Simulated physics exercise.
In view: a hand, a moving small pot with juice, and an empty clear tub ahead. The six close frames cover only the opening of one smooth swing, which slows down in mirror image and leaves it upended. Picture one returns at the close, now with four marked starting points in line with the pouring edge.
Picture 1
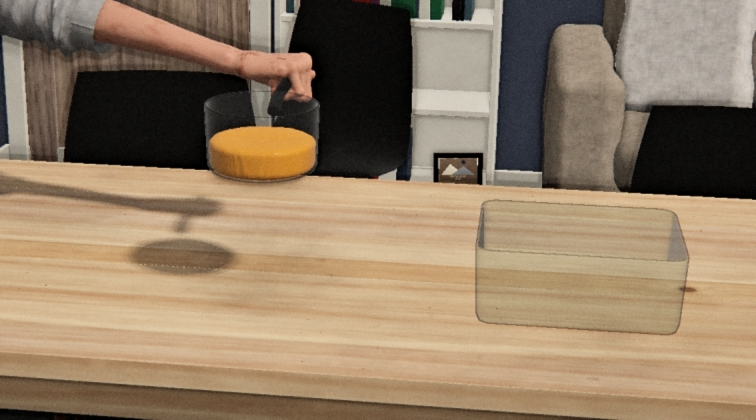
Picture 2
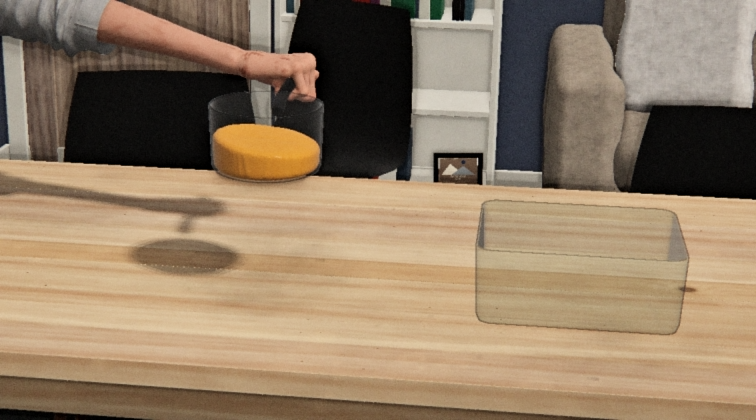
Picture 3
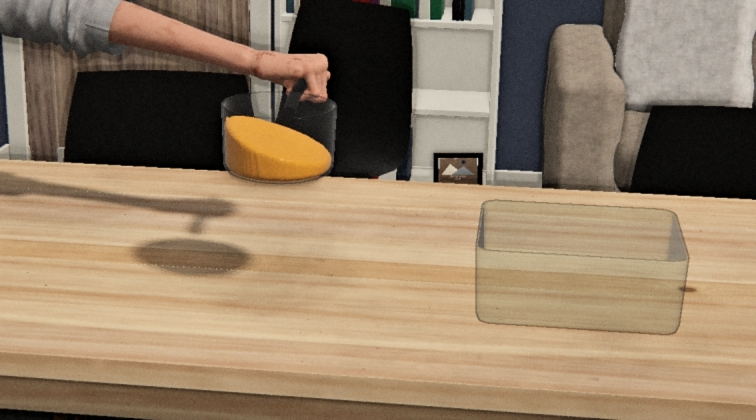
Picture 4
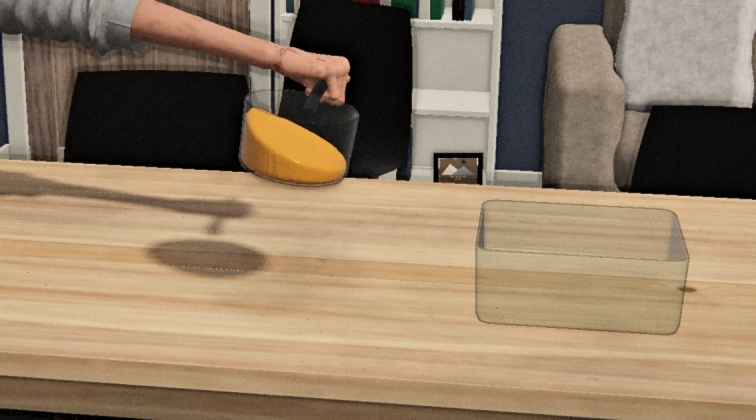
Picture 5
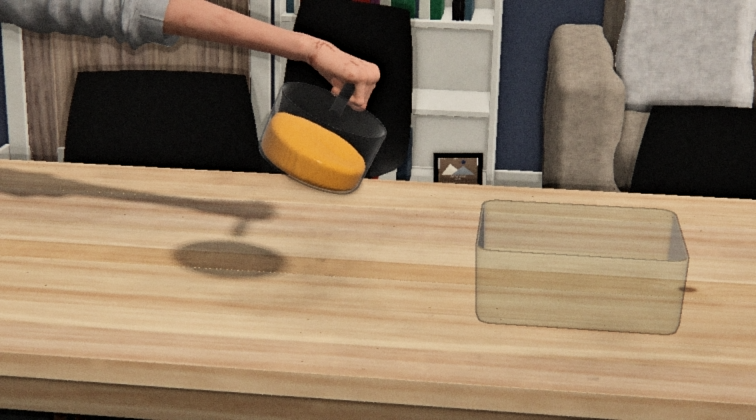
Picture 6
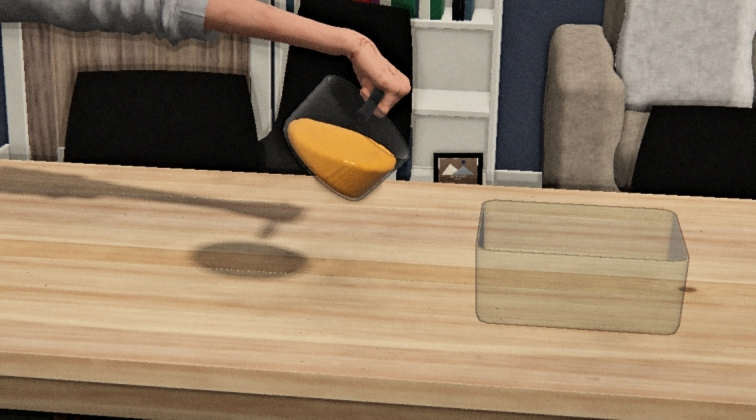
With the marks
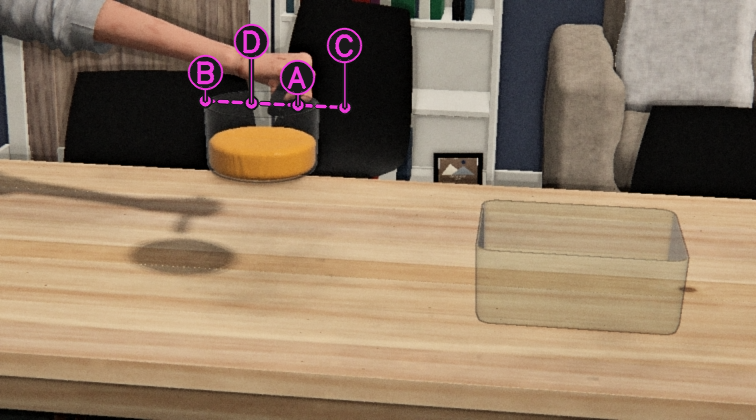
A living room with a pale wooden table is seen from slightly above, across the tabletop, by a still camera. A hand from a grey sleeve at upper left holds a clear pot of orange juice, with an empty clear tub on the table at right and black chairs, white shelves and a beige armchair behind. The hand carries the pot rightward while tilting it clockwise, and the juice sloshes inside as the shadow slides along.
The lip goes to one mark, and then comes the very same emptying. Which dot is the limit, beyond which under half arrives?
Choose C.
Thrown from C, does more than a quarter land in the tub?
Yes, it does.
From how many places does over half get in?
One of the four.
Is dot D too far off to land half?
Yes.
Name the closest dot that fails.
Here it is dot A.
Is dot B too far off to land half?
Yes, that goes wrong.
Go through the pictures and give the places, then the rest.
Upright, lip at (316, 106); tub from (475, 320) to (679, 333); nothing has left yet, in the first picture.
Upright, lip at (320, 106); nothing has left yet, in the second picture.
Upright, lip at (333, 107); nothing has left yet, in the third picture.
Tipped about 8°, lip at (356, 116); nothing has left yet, in the fourth picture.
Tipped about 23°, lip at (384, 133); nothing has left yet, in the fifth picture.
Tipped about 43°, lip at (408, 155); nothing has left yet, in the sixth picture.
On the marked copy, A at (297, 105); B at (205, 100); C at (344, 107); D at (251, 103).
With A, about 30 % lands in the tub, 65 % falls short and 5 % goes beside or beyond.
With B, about 0 % lands in the tub, 100 % falls short.
With C, about 72 % lands in the tub, 16 % falls short and 11 % goes beside or beyond.
With D, about 0 % lands in the tub, 98 % falls short.
